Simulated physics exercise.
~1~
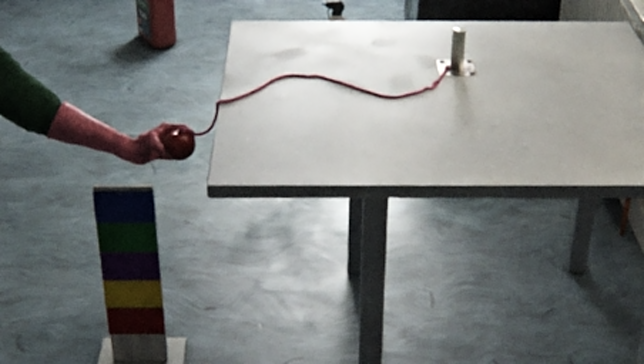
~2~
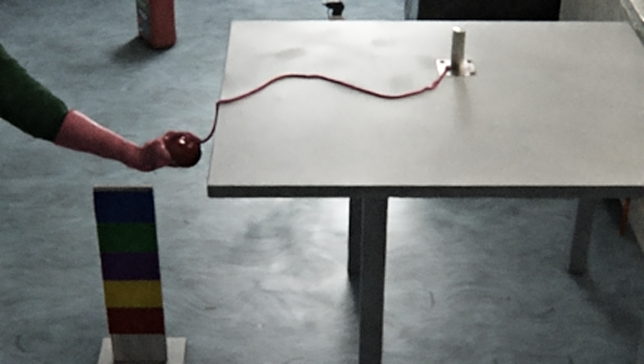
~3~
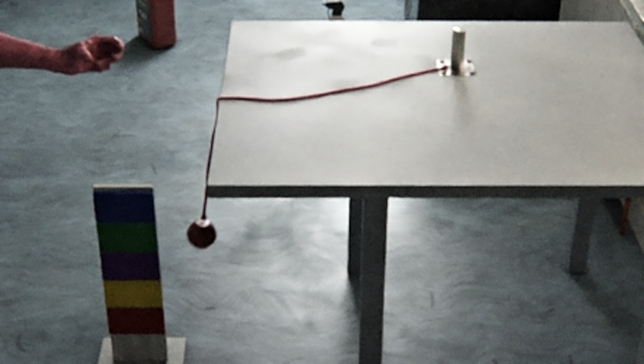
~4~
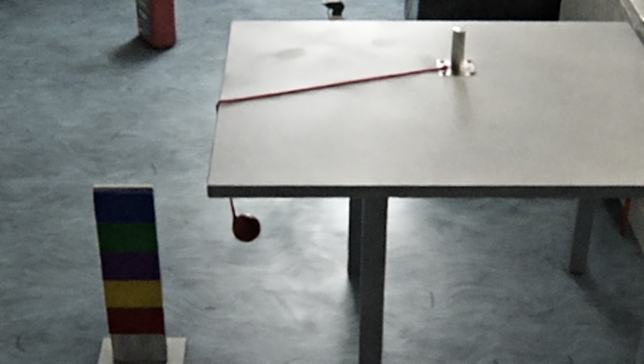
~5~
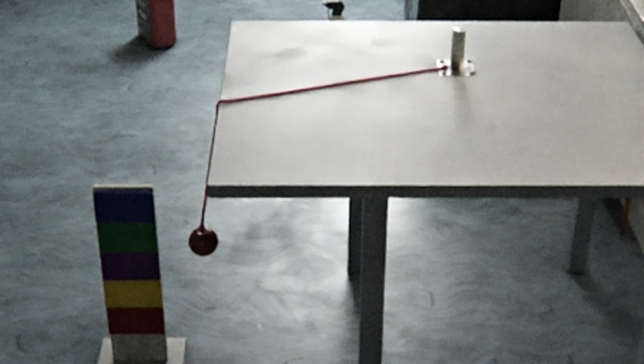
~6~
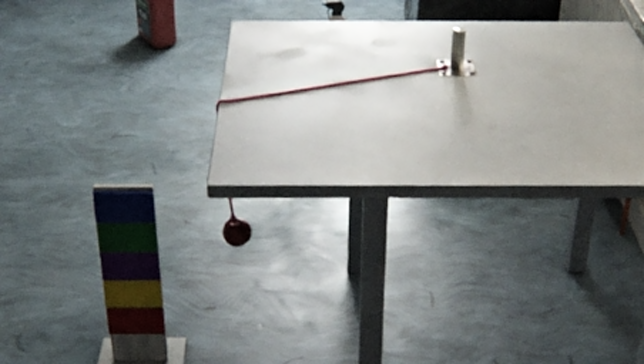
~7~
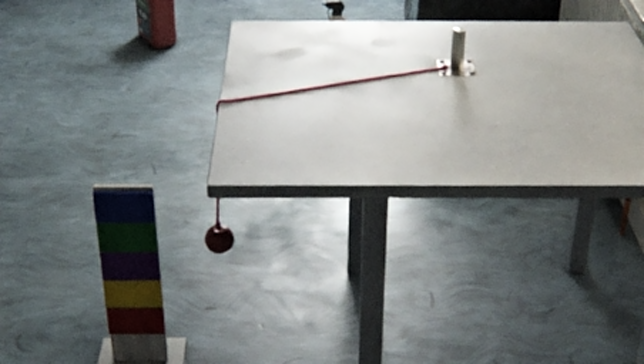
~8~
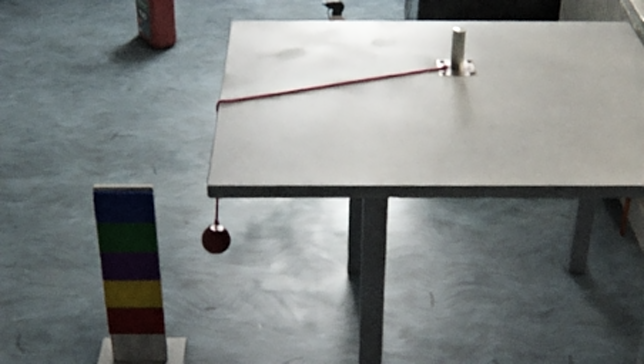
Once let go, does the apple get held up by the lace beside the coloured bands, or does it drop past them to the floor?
The lace holds it. After swinging from side to side below the table edge, the apple hangs with its middle level with the green band.
